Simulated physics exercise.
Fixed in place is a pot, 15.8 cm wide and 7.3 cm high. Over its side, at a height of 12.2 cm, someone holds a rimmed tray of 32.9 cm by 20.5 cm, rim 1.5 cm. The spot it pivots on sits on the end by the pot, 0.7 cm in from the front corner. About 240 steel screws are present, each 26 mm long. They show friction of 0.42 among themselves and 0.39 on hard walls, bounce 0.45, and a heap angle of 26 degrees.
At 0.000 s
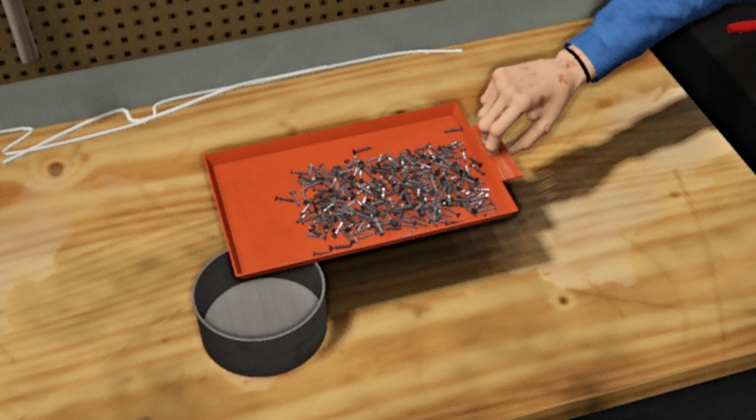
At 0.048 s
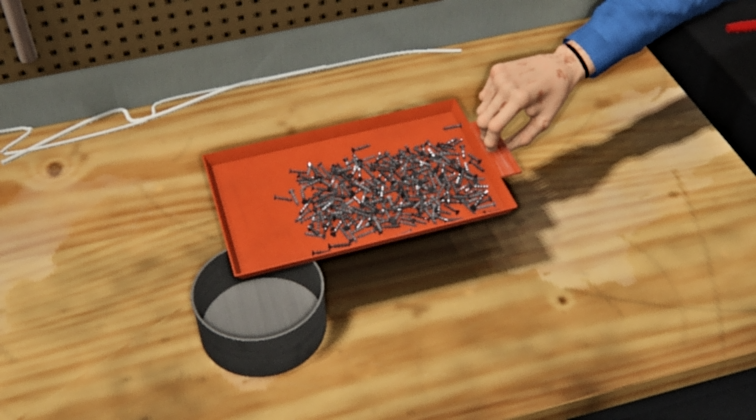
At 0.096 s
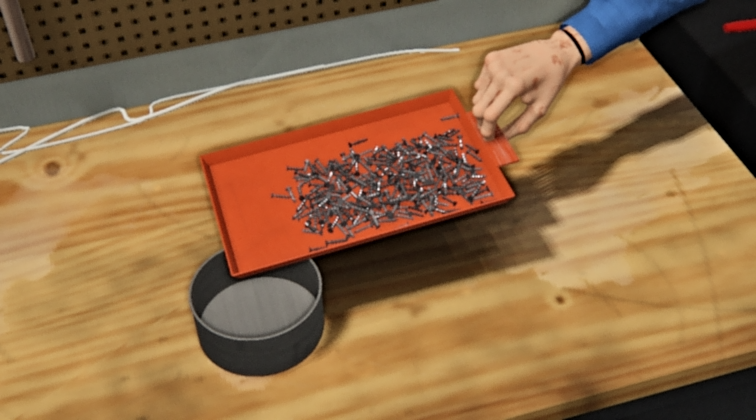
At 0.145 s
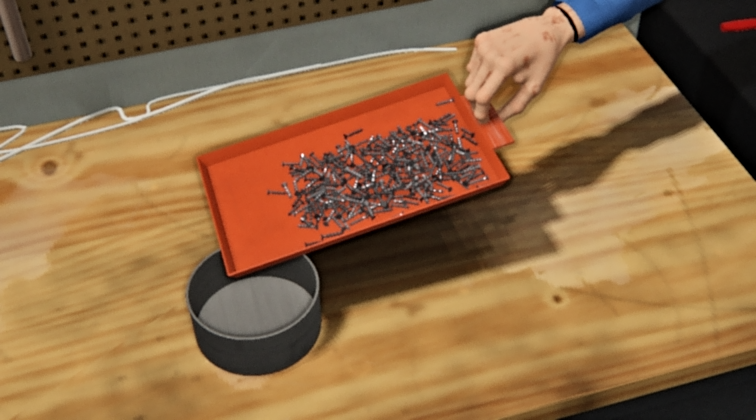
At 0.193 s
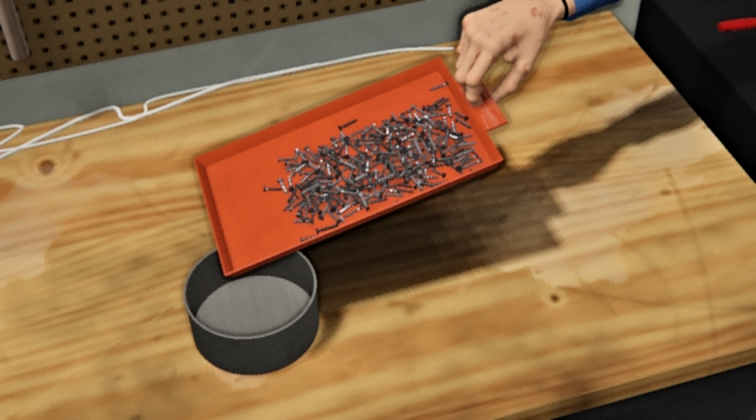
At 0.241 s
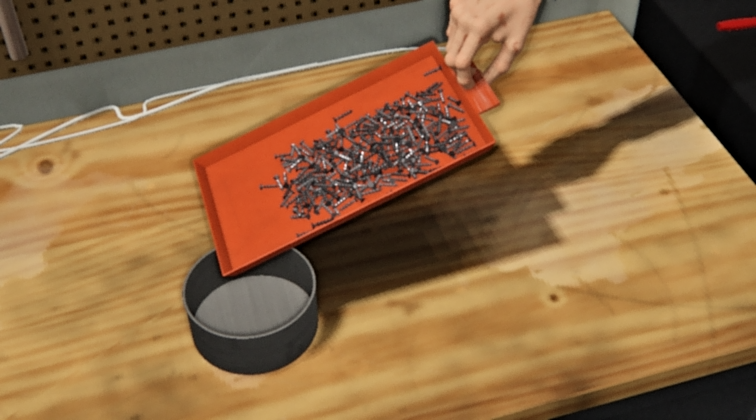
The clip shows a hand holding the right end of a red rimmed tray piled with small metal screws above a wooden bench, then raising that end so the tray slants down toward a round dark pot at left.
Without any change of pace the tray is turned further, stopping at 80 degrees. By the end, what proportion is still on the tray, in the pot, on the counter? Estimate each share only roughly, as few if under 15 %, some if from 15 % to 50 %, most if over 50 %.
Roughly: Tray few, pot few, counter most.
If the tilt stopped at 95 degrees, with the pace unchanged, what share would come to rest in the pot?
Result: Close to 10 %.
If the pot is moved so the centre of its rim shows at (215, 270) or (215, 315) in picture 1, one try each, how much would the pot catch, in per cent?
Spot one: Some 60 per cent; spot two: Some 20 per cent.
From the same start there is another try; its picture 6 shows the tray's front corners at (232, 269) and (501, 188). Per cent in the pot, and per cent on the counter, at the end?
Final per cent - pot 50, counter 50.
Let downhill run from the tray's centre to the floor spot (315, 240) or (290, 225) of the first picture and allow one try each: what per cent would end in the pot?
The share comes to about 10 in a hundred, then about 5 in a hundred.
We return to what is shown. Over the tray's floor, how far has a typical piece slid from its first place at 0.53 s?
7 cm.
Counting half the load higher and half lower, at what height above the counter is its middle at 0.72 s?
The halfway mark is near 10 cm.
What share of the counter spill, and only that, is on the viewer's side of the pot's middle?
I'd put it at around 0 per cent.
After 0.53 s, tilt 49 degrees; the tray holds 100 %, the pot 0 %.
After 0.72 s, tilt 69 degrees; the tray holds 50 %, the pot 5 %.
After 1.03 s, tilt 80 degrees; the tray holds 0 %, the pot 10 %.
By 2.0 s all is still; tray 0 %, pot 10 %, counter 90 %.
